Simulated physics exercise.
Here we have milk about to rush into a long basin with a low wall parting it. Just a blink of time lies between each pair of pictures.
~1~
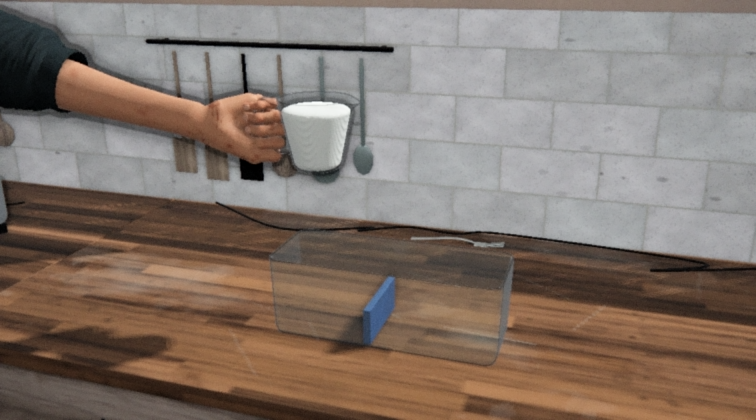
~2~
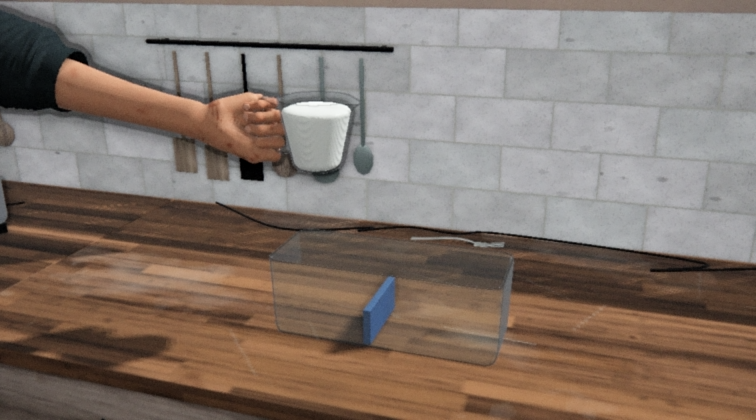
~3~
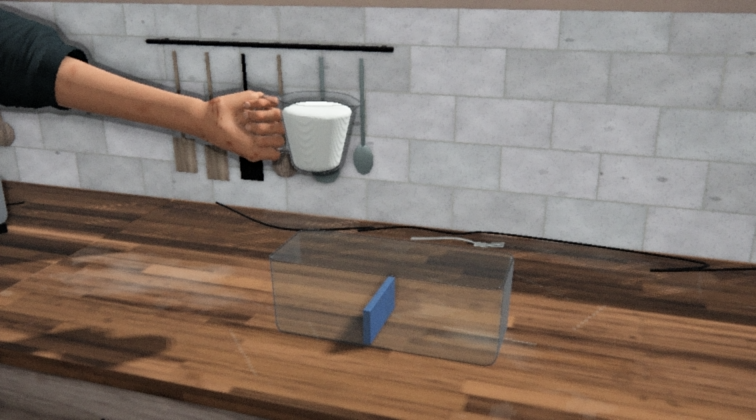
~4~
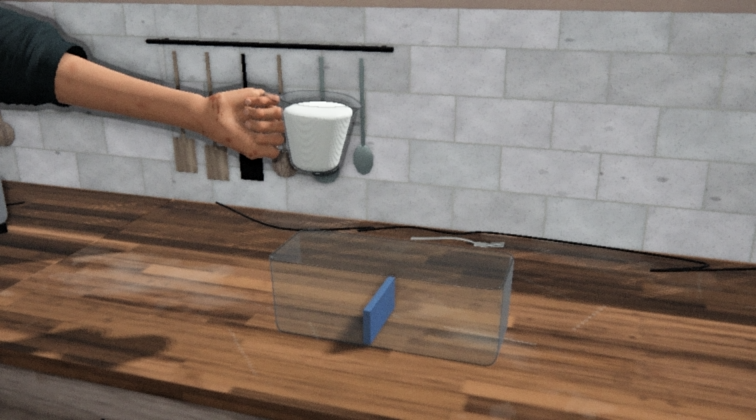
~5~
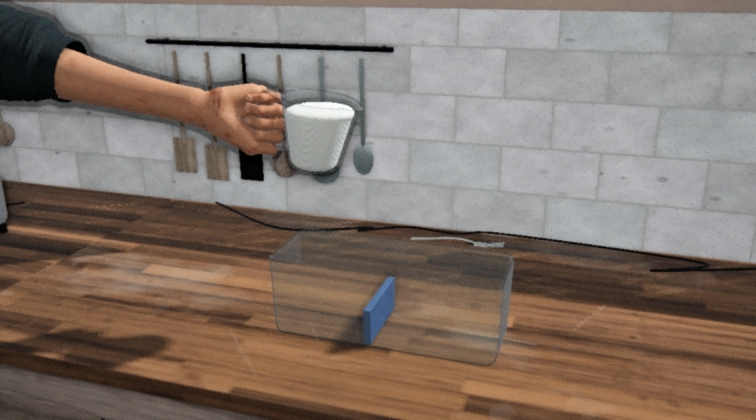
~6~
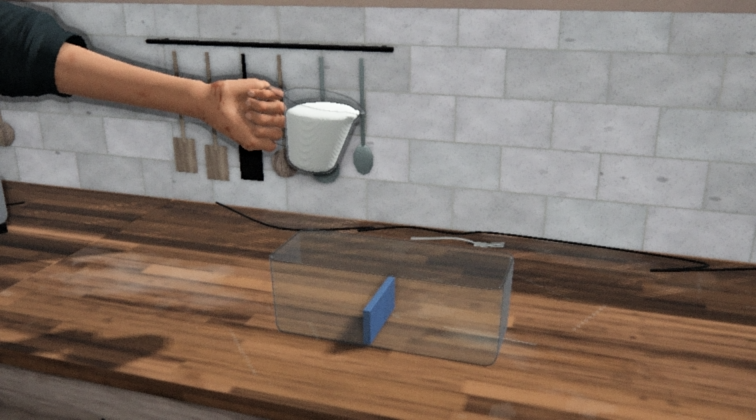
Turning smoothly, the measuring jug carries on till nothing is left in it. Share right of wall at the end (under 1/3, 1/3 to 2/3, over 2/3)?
Over 2/3.
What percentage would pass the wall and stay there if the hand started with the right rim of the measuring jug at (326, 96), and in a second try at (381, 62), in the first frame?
The first gives 40 %, the second 95 %.
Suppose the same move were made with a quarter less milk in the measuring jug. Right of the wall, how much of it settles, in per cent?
Estimated share: Close to 90 per cent.
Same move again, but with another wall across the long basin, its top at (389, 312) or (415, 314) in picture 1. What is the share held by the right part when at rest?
First try close to 80 percent, second try close to 45 percent.
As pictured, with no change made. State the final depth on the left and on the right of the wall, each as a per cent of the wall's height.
Roughly 0 percent left, 30 percent right.
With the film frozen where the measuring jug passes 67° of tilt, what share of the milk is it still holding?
It still holds close to 65 per cent at that lean.
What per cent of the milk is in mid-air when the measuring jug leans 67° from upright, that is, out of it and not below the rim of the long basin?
That works out near 25 percent.
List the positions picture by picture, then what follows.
It leans 0°; its right rim is at (360, 102); the milk meets the walls at (287, 106) and (350, 110); the long basin's rim runs from (285, 244) to (508, 272); the wall's top is at (380, 294), in the first picture.
It leans 1°; its right rim is at (360, 103); the milk meets the walls at (287, 106) and (351, 111), in the second picture.
It leans 2°; its right rim is at (361, 104); the milk meets the walls at (287, 106) and (351, 111), in the third picture.
It leans 4°; its right rim is at (362, 106); the milk meets the walls at (288, 106) and (352, 112), in the fourth picture.
It leans 8°; its right rim is at (364, 109); the milk meets the walls at (290, 107) and (355, 112), in the fifth picture.
It leans 12°; its right rim is at (366, 113); the milk meets the walls at (291, 108) and (359, 113), in the sixth picture.
A moment on, the measuring jug is tipped part way and 65 per cent is still to pour, 0 is left of the wall and 10 right of it.
Next, the measuring jug is tipped right over and 8 per cent is still to pour, 1 is left of the wall and 74 right of it.
Then the measuring jug is tipped right over and 0 per cent is still to pour, 7 is left of the wall and 91 right of it.
Later the measuring jug is tipped right over and 0 per cent is still to pour, 7 is left of the wall and 91 right of it.
In the end 7 per cent lies left of the wall, 91 right of it and 2 outside.
